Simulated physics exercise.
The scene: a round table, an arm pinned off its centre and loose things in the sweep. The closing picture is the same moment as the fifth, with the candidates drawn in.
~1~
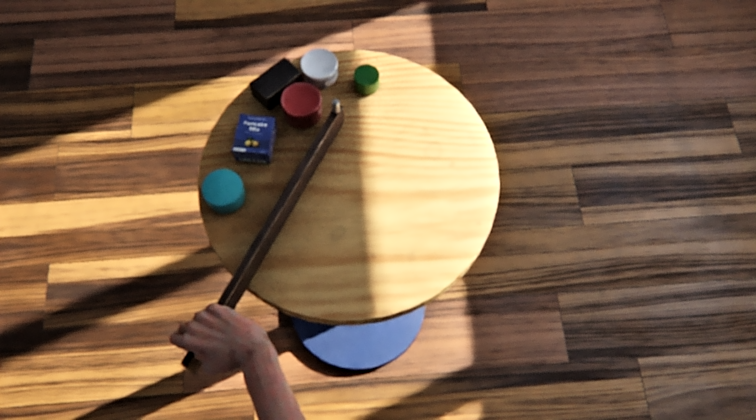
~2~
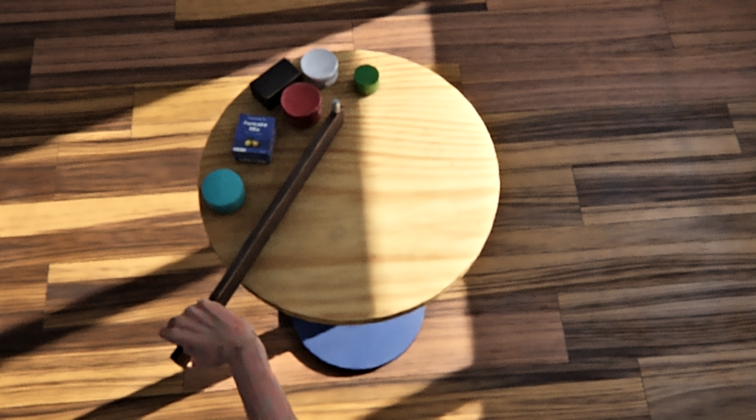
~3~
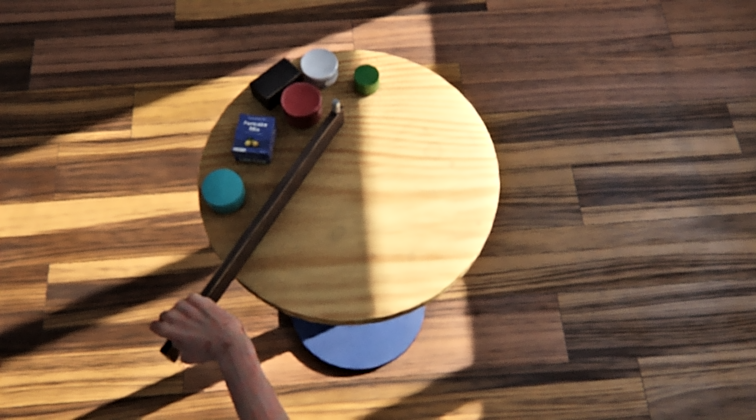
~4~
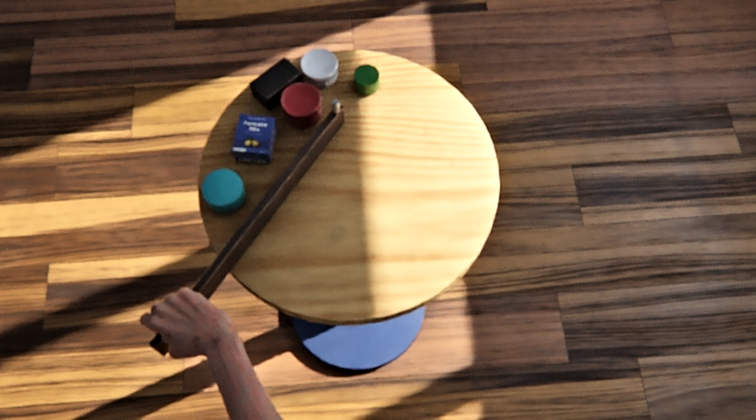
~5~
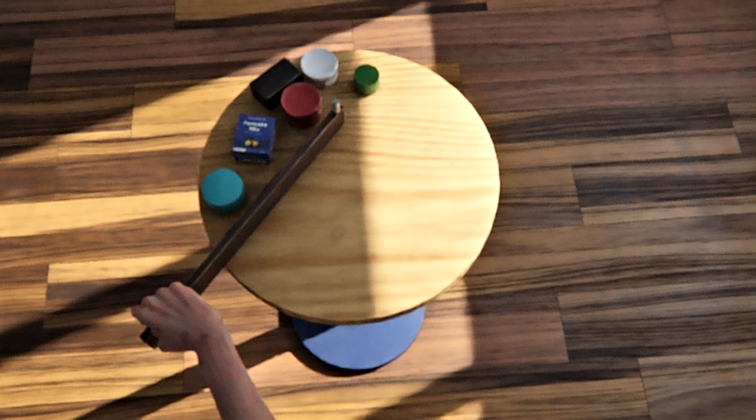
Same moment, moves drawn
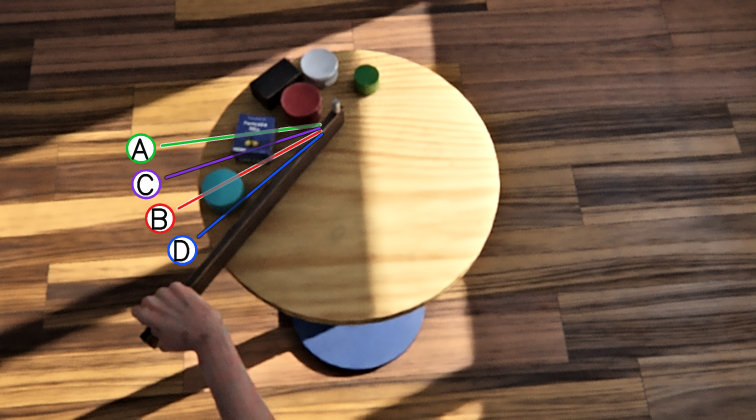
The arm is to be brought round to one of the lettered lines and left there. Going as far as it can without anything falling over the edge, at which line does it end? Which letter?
It can go as far as B.
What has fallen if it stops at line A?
The turquoise pot.
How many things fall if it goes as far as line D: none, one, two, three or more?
The count is none.
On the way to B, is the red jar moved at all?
By then, no.
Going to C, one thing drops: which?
The turquoise pot goes over.
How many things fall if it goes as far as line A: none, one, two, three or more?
In all, one.
On the copy, A at (241, 135); B at (251, 169); C at (244, 153); D at (262, 184).
On B. First, arm (263, 173); black block (277, 84); turquoise pot (223, 191).
Then, arm (254, 163); turquoise pot (210, 176); black block (277, 84).
Finally, arm (250, 157); turquoise pot (204, 169); blue packet (252, 134); nothing has fallen.
By contrast, A drops the turquoise pot; C drops the turquoise pot; D is safe but short.
